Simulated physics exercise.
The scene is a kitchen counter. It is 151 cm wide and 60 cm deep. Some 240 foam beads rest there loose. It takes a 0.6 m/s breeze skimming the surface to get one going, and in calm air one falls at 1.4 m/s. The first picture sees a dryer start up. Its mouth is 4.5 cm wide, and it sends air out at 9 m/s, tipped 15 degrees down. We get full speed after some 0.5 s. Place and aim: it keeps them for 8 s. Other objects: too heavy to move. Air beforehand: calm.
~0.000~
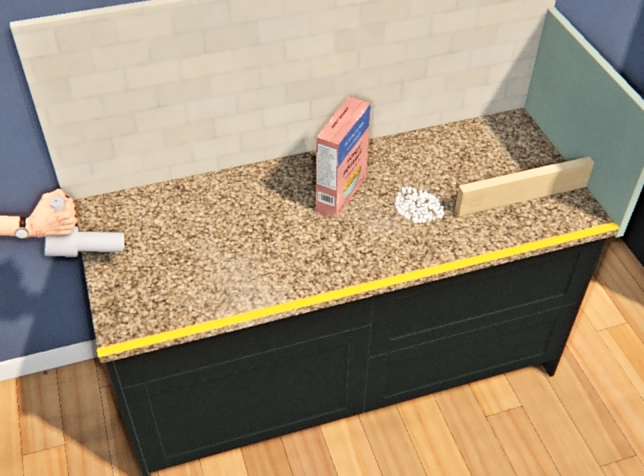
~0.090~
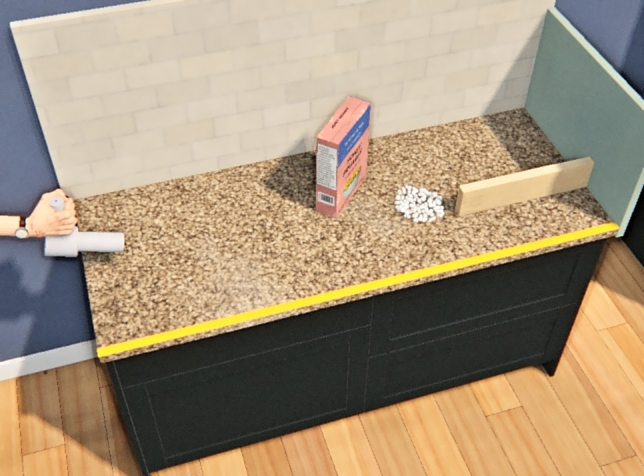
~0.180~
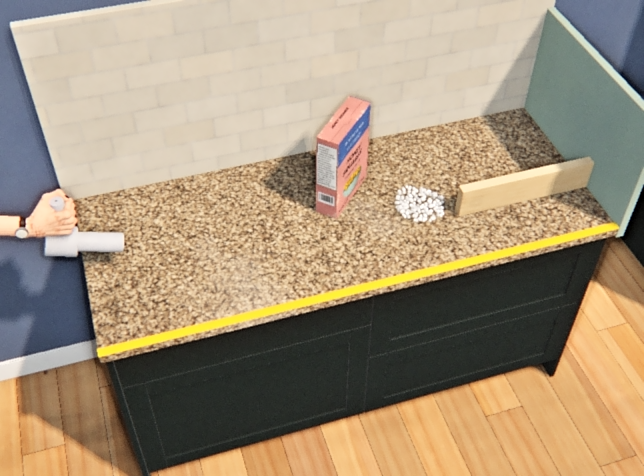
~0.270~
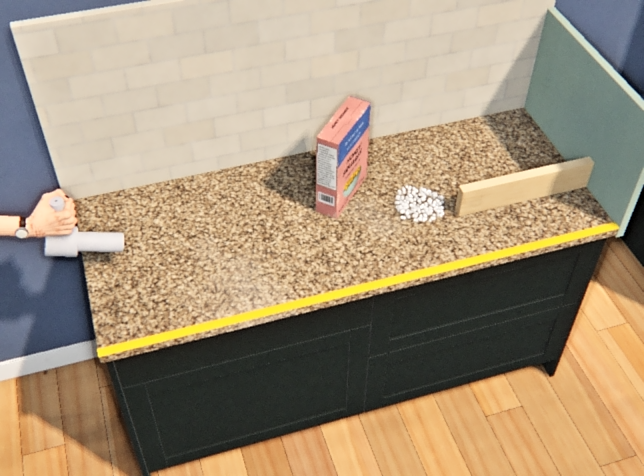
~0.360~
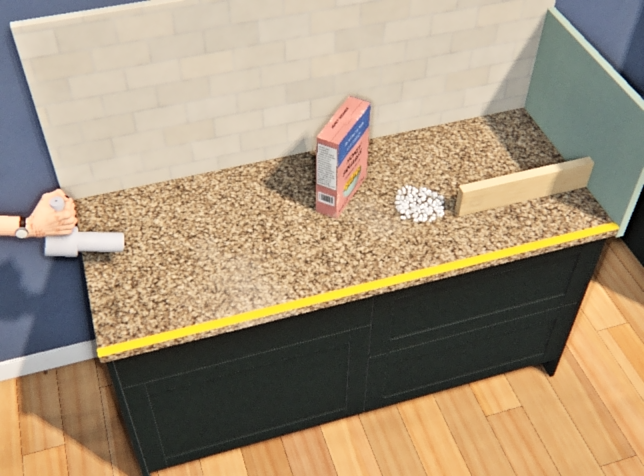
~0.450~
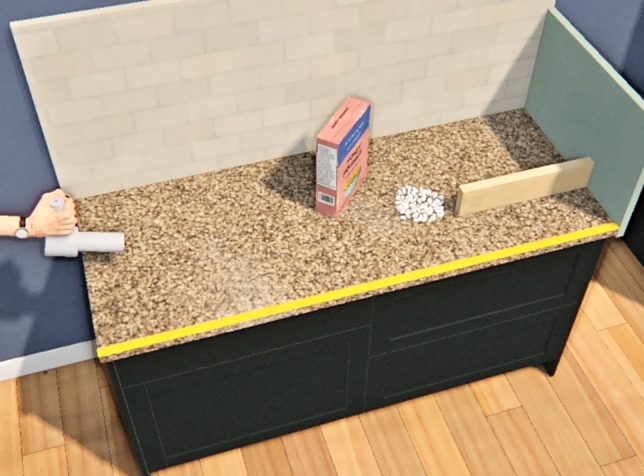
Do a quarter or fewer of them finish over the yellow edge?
Yes, a quarter or fewer do.
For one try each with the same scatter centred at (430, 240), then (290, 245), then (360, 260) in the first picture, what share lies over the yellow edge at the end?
Try by try: About 90 per cent, 70 per cent and 100 per cent.
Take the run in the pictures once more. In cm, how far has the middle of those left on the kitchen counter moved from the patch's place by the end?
Roughly 55 centimetres.
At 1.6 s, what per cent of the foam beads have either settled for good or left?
The share is near 10 per cent.
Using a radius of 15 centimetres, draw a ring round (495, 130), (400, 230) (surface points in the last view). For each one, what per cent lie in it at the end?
Roughly 70 % and 0 %, in that order.
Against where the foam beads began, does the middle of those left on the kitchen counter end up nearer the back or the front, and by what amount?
To the back, by about 30 cm.
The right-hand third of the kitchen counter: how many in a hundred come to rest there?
90 %.
After 1.6 s, 89 % are on the move or not yet settled, 6 % are over the yellow edge; the middle of those still in play is near (535, 146).
After 2.6 s, 81 % are on the move or not yet settled, 6 % are over the yellow edge; the middle of those still in play is near (521, 112).
After 4.4 s, 73 % are on the move or not yet settled, 7 % are over the yellow edge; the middle of those still in play is near (520, 114).
After 8.0 s, at the end, 8 % are over the yellow edge; the middle of those still in play is near (518, 113).
